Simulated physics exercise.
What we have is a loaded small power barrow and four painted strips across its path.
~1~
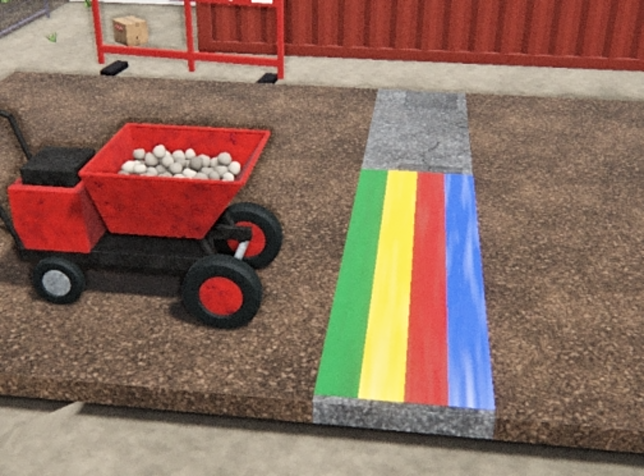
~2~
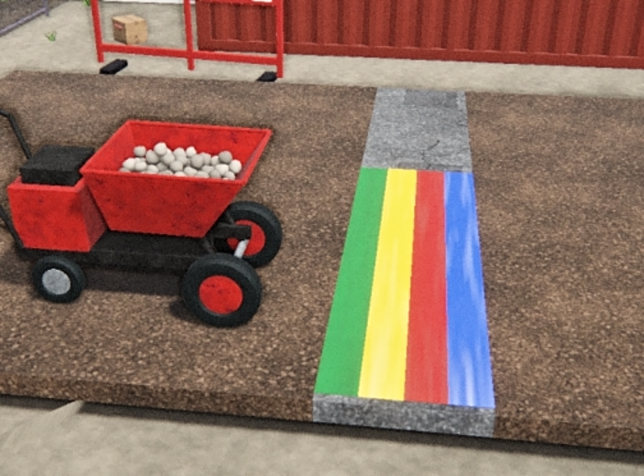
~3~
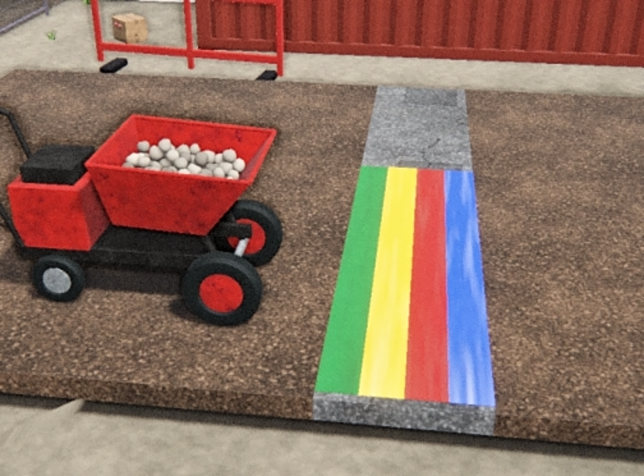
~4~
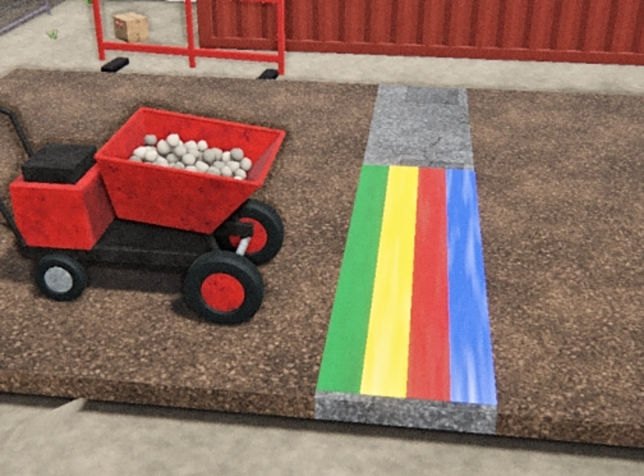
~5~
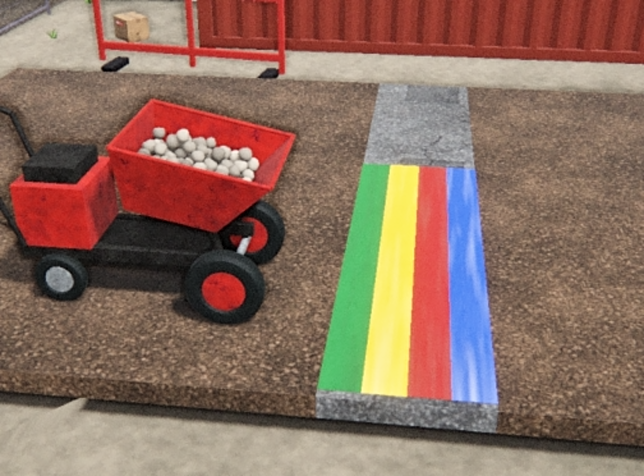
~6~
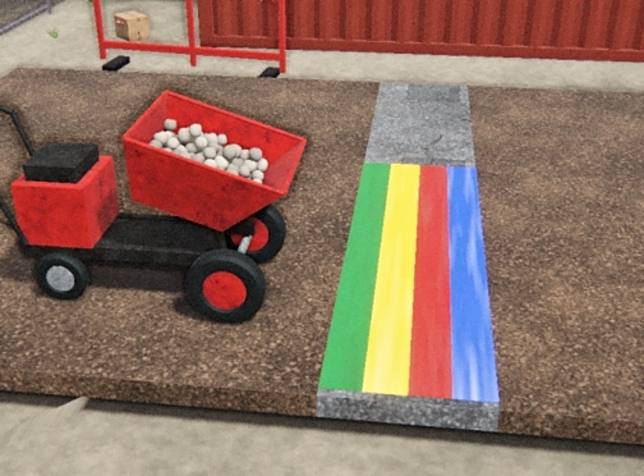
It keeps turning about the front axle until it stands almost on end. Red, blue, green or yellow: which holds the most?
Most covered: The yellow band.
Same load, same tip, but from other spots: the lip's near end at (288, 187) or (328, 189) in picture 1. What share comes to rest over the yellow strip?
The first gives 10 %, the second 0 %.
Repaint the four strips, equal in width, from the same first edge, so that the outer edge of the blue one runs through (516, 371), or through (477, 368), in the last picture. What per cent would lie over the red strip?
About 20 and 30 per cent.
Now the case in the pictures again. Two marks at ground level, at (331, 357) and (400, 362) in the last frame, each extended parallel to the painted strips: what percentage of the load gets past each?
In turn 100 and 50 in a hundred.
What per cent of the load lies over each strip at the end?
About: Green strip 20, yellow strip 35, red strip 25, blue strip 15 per cent.
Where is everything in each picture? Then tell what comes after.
Lip of the skip near (242, 184), level; top of the load near (153, 174), river pebbles; green strip near (342, 360); yellow strip near (384, 363); red strip near (427, 367); blue strip near (470, 371), in the first frame.
Lip of the skip near (243, 183), level; top of the load near (153, 172), in the second frame.
Lip of the skip near (249, 183), tipped barely; top of the load near (156, 168), in the third frame.
Lip of the skip near (259, 185), tipped a little; top of the load near (181, 151), in the fourth frame.
Lip of the skip near (270, 189), tipped a little; top of the load near (171, 158), in the fifth frame.
Lip of the skip near (283, 194), tipped clearly; top of the load near (174, 147); green strip near (346, 354); yellow strip near (388, 357); red strip near (431, 360); blue strip near (474, 363), in the sixth frame.
Shortly afterwards, skip tipped steeply; the whole lot in the skip.
Next, skip tipped right over; all but a few in the skip; only a few over the green strip; a little over the yellow strip.
Some moments later, skip tipped right over; near a quarter in the skip; a little over the green strip; near a quarter over the yellow strip; near a quarter over the red strip; a little over the blue strip; only a few off the paint.
In the end, skip tipped right over; near a quarter over the green strip; near a third over the yellow strip; near a quarter over the red strip; a little over the blue strip; a little off the paint.
